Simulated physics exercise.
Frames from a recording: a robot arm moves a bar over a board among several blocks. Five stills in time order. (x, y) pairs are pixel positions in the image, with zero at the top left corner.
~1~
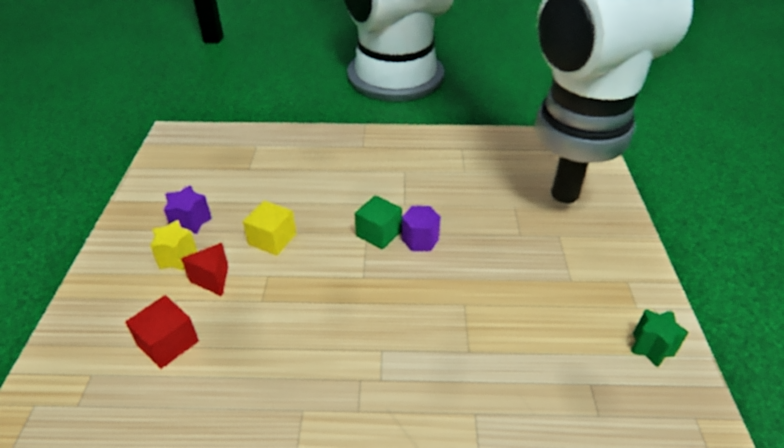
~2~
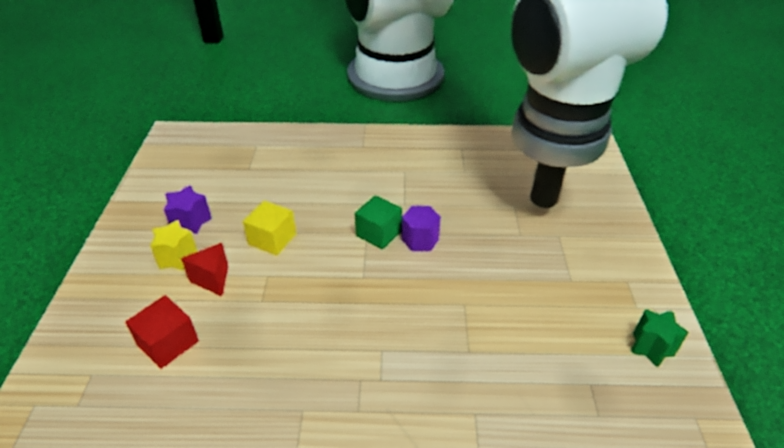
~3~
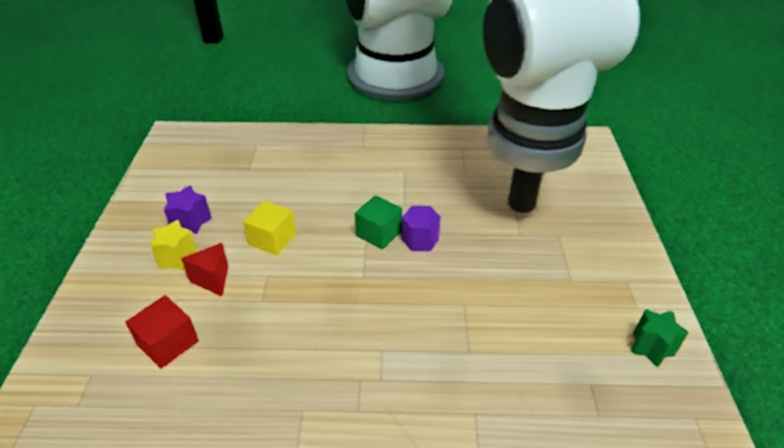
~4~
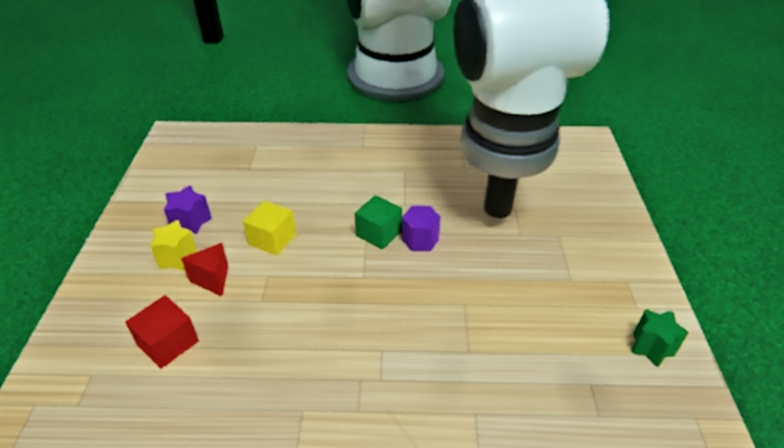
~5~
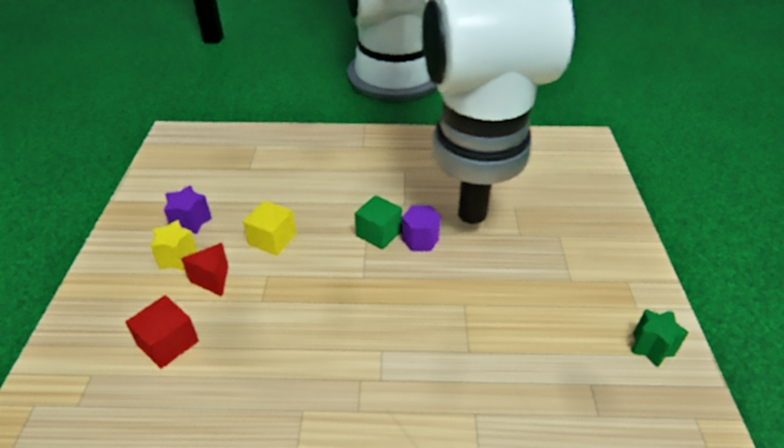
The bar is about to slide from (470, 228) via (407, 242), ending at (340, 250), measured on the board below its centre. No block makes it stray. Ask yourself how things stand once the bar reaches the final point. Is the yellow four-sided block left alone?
That would be a yes.
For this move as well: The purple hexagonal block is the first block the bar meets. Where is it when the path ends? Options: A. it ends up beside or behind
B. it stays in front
That would be B.
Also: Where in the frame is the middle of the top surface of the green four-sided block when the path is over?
It ends at (318, 200).
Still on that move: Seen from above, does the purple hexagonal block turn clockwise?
Yes, it checks out.
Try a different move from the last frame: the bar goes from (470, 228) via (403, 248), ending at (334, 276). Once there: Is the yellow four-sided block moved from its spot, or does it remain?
That block will keep its spot.
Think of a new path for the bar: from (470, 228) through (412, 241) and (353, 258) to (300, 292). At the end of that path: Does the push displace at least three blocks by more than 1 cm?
No, that is not how it ends up.
On the path given first. One third of the way, bar at (428, 225); green four-sided block at (367, 209); purple hexagonal block at (398, 220).
Two thirds of the way, bar at (384, 232); green four-sided block at (333, 204), turned 25° clockwise; purple hexagonal block at (351, 224), turned 30° clockwise.
At the end, bar at (338, 237); yellow four-sided block not moved; green four-sided block at (318, 200), turned 45° clockwise; purple hexagonal block at (304, 225), turned 50° clockwise.
